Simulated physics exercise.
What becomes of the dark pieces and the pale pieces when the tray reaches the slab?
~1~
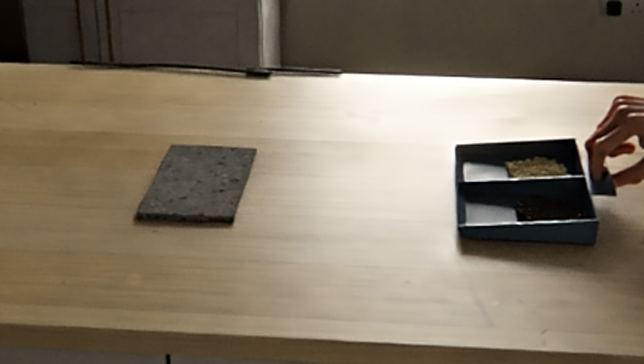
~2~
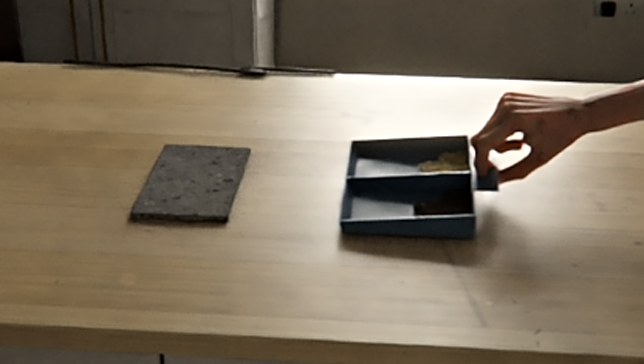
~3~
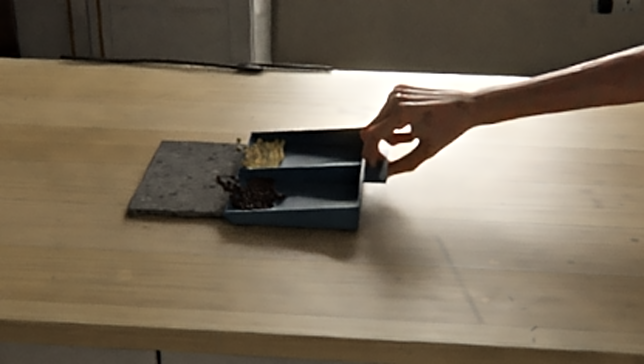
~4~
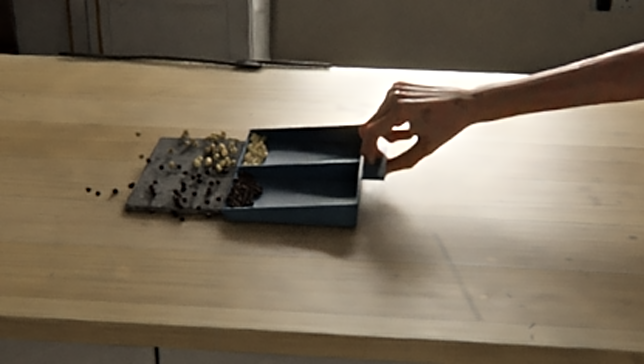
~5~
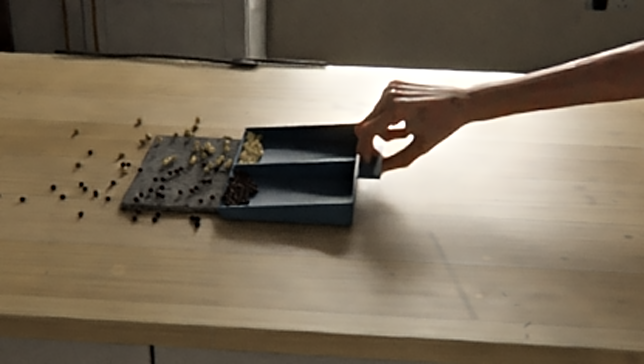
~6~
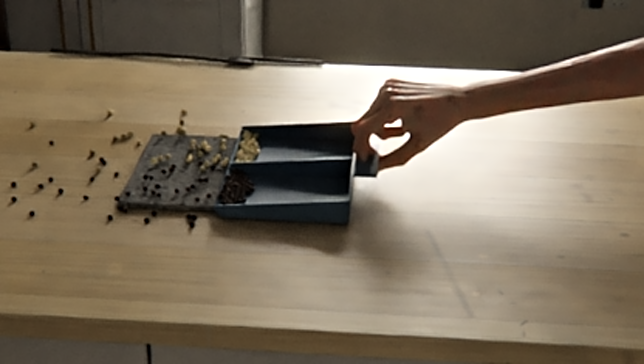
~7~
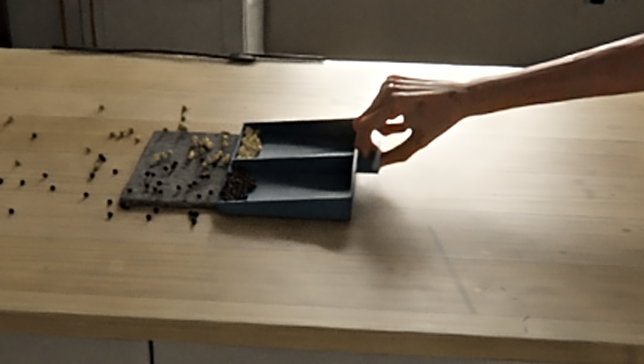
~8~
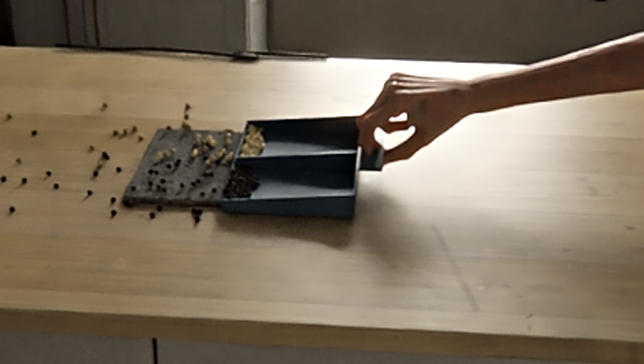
Some of the dark pieces in the nearer compartment and some of the pale pieces in the farther one are thrown out past the tray's low edge, while the rest of each lot stays inside.
A dark blue tray with two compartments sits at the right of a pale wooden counter, seen from the front and slightly above, with a flat dark grey slab to its left. The nearer compartment holds small dark pieces and the farther one pale yellowish pieces. A hand gripping the tray's right end slides it left until it stops against the slab. Both lots rush to the left end and spill over the low edge, scattering across the slab and onto the counter beyond. The hand stays on the still tray, with some of each lot left inside.
